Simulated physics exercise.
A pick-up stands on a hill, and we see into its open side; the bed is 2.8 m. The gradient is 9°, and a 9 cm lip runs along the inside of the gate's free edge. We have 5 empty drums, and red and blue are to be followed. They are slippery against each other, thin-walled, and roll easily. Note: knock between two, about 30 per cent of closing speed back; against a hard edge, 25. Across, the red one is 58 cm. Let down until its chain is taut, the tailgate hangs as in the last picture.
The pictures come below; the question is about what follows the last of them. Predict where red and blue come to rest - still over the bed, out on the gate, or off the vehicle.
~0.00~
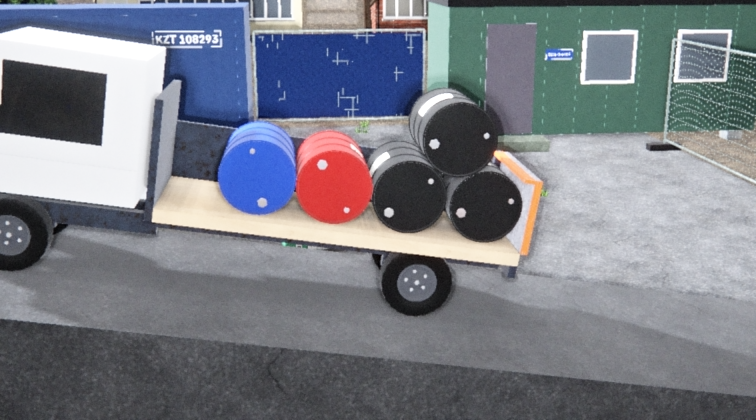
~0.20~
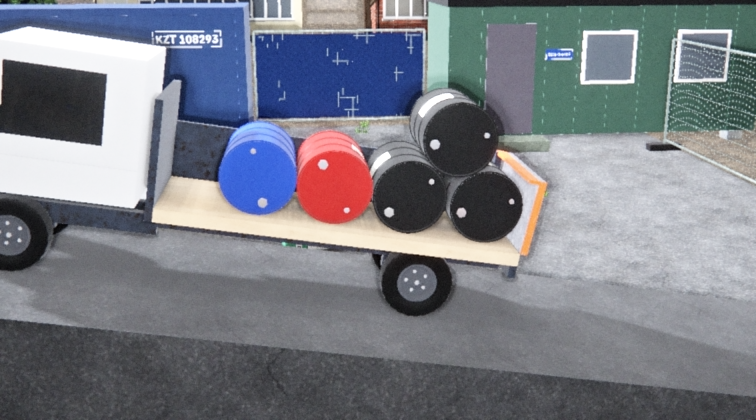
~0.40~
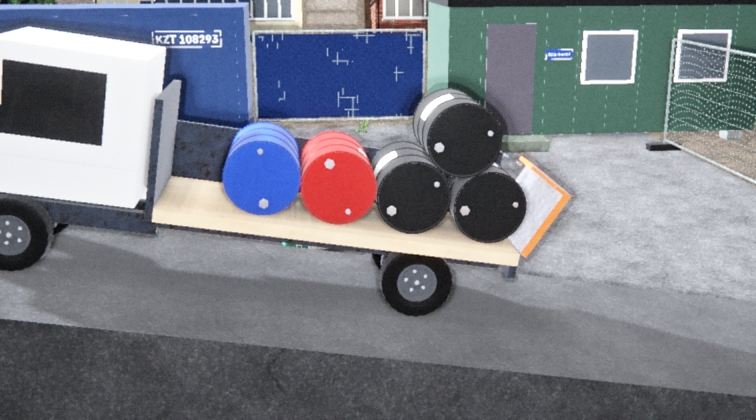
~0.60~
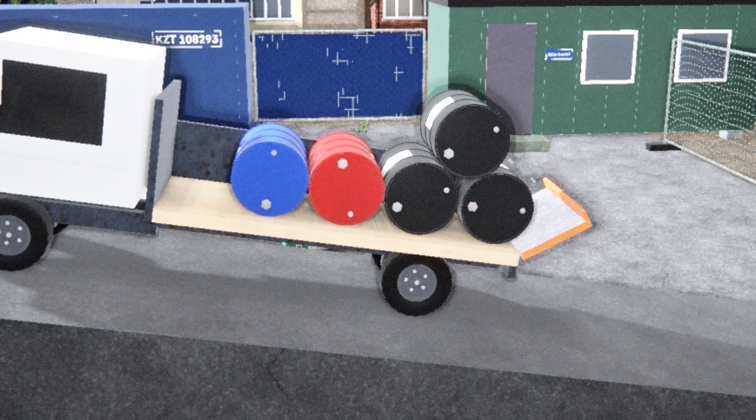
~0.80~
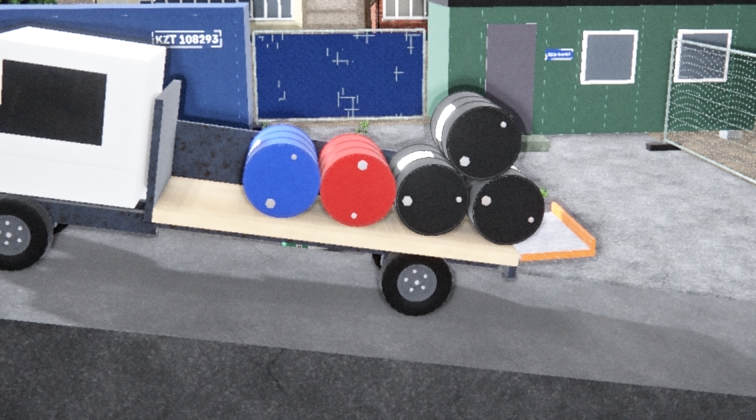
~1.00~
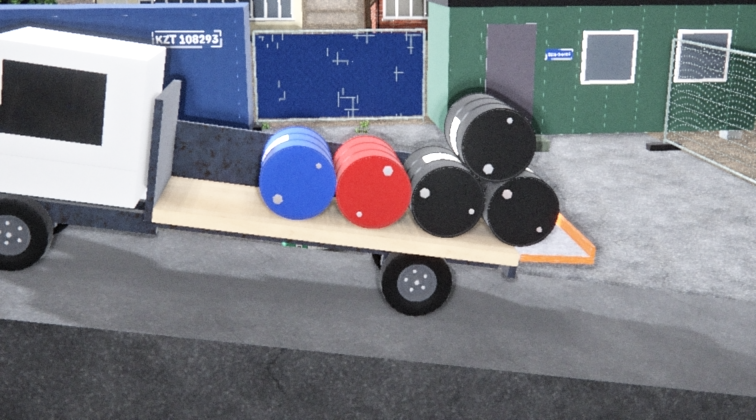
Final positions: Red - still over the bed; blue - still over the bed.
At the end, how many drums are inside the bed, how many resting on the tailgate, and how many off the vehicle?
2 / 1 / 2.
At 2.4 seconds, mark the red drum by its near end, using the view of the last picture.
(465, 205), roughly.
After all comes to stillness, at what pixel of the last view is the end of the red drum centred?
In the last view it sits close to (497, 209).
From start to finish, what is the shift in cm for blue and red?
Moved: Blue 130, red 130.
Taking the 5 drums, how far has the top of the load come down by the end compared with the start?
45 cm.
After 1.6 s, red is on the bed, 75 cm short of the hinge, rolling right; blue is on the bed, 135 cm short of the hinge, rolling right; 0 of 5 are out.
After 2.4 s, red is on the bed, 45 cm short of the hinge, rolling right; blue is on the bed, 105 cm short of the hinge, rolling right; 1 of 5 is out.
After 3.2 s, red is on the bed, 20 cm short of the hinge; blue is on the bed, 80 cm short of the hinge; 2 of 5 are out.
At rest (4.2 s), red is on the bed, 20 cm short of the hinge; blue is on the bed, 80 cm short of the hinge; 2 of 5 are out.
